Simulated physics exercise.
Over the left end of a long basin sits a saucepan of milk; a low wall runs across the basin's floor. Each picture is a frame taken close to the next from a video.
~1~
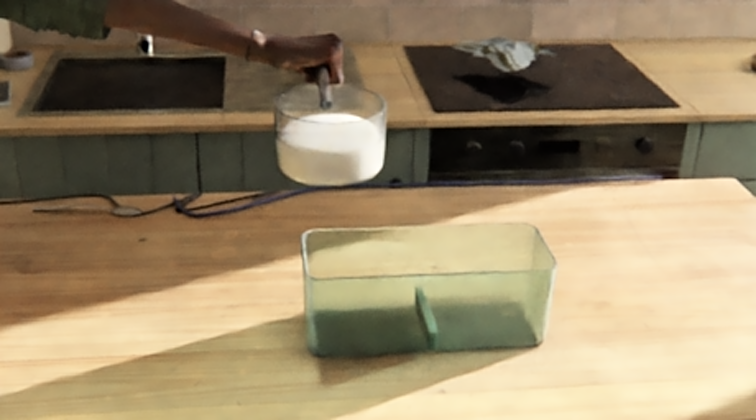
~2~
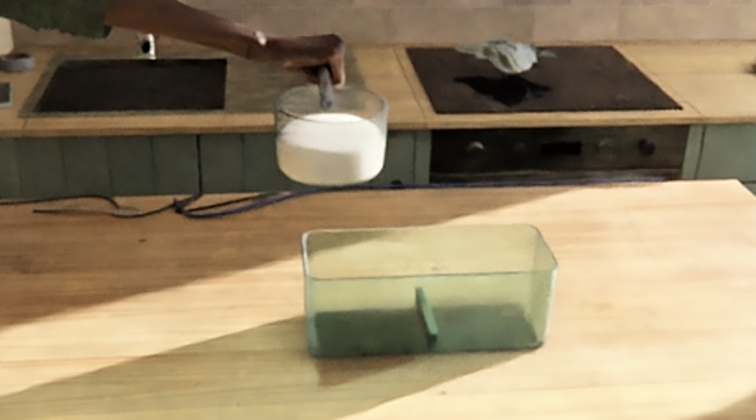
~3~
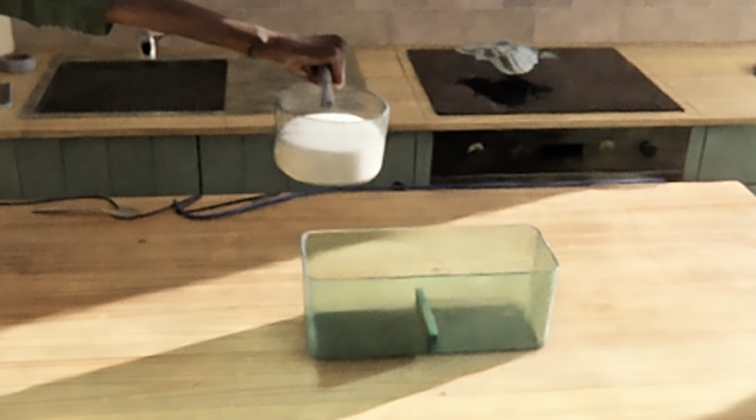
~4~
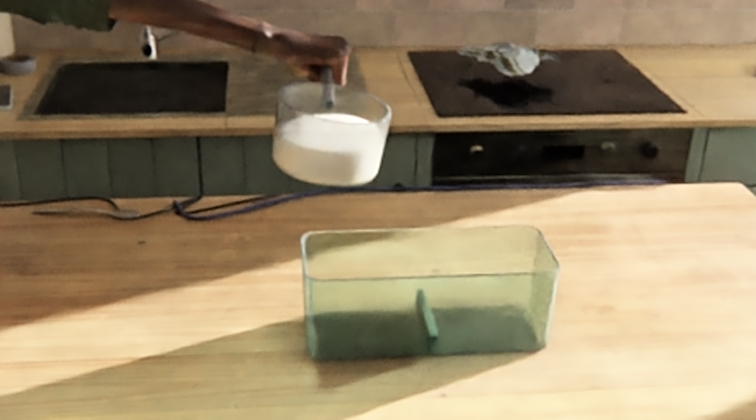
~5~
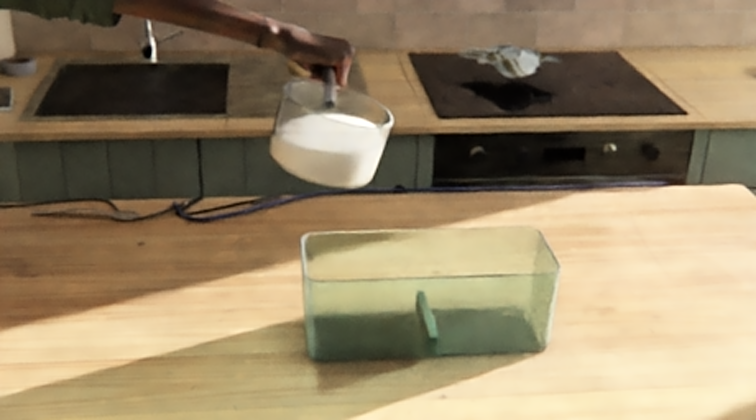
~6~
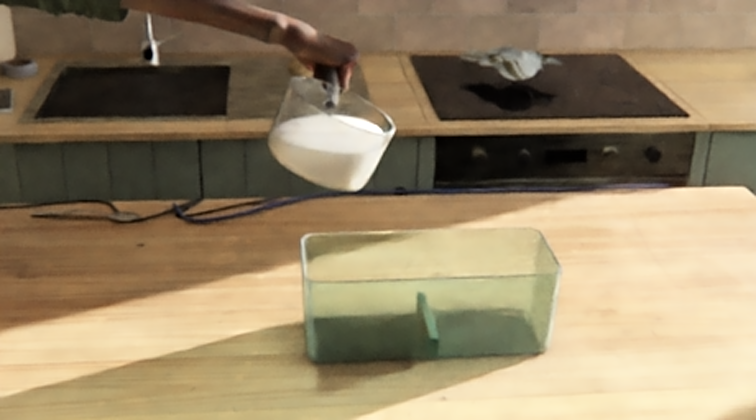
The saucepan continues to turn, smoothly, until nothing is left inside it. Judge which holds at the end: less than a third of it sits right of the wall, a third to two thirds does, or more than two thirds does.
Reaches a third, not past two thirds.
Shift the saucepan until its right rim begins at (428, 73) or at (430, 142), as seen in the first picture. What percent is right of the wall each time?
85 %, then 85 %.
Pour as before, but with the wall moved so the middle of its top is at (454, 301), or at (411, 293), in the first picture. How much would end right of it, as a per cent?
I'd expect near 5 percent the first time and near 70 percent the next.
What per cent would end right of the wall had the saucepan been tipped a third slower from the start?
I'd say roughly 55 in every hundred ends up there.
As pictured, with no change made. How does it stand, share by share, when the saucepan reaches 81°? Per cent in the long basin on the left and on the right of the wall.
Roughly 5 per cent on the left, roughly 0 per cent on the right.
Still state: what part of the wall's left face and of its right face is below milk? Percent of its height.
I'd put the left at about 60 and the right at about 50.
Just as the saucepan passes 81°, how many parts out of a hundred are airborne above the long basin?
It works out to about 35 percent.
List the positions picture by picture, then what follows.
It leans 0°; its right rim is at (385, 104); the milk meets the walls at (278, 132) and (381, 130); the long basin's rim runs from (304, 255) to (546, 247); the wall's top is at (425, 309), in the first picture.
It leans 1°; its right rim is at (386, 105); the milk meets the walls at (278, 132) and (382, 130), in the second picture.
It leans 4°; its right rim is at (387, 107); the milk meets the walls at (277, 132) and (382, 130), in the third picture.
It leans 9°; its right rim is at (389, 112); the milk meets the walls at (276, 131) and (382, 131), in the fourth picture.
It leans 16°; its right rim is at (391, 119); the milk meets the walls at (274, 131) and (383, 131), in the fifth picture.
It leans 24°; its right rim is at (393, 127); the milk meets the walls at (272, 130) and (385, 133), in the sixth picture.
A moment on, the saucepan is tipped on its side and 59 per cent is still to pour, 4 is left of the wall and 1 right of it.
Next, the saucepan is tipped right over and 15 per cent is still to pour, 25 is left of the wall and 43 right of it.
Then the saucepan is tipped right over and 2 per cent is still to pour, 49 is left of the wall and 45 right of it.
Later the saucepan is tipped right over and 0 per cent is still to pour, 53 is left of the wall and 46 right of it.
In the end 53 per cent lies left of the wall, 46 right of it and 1 outside.
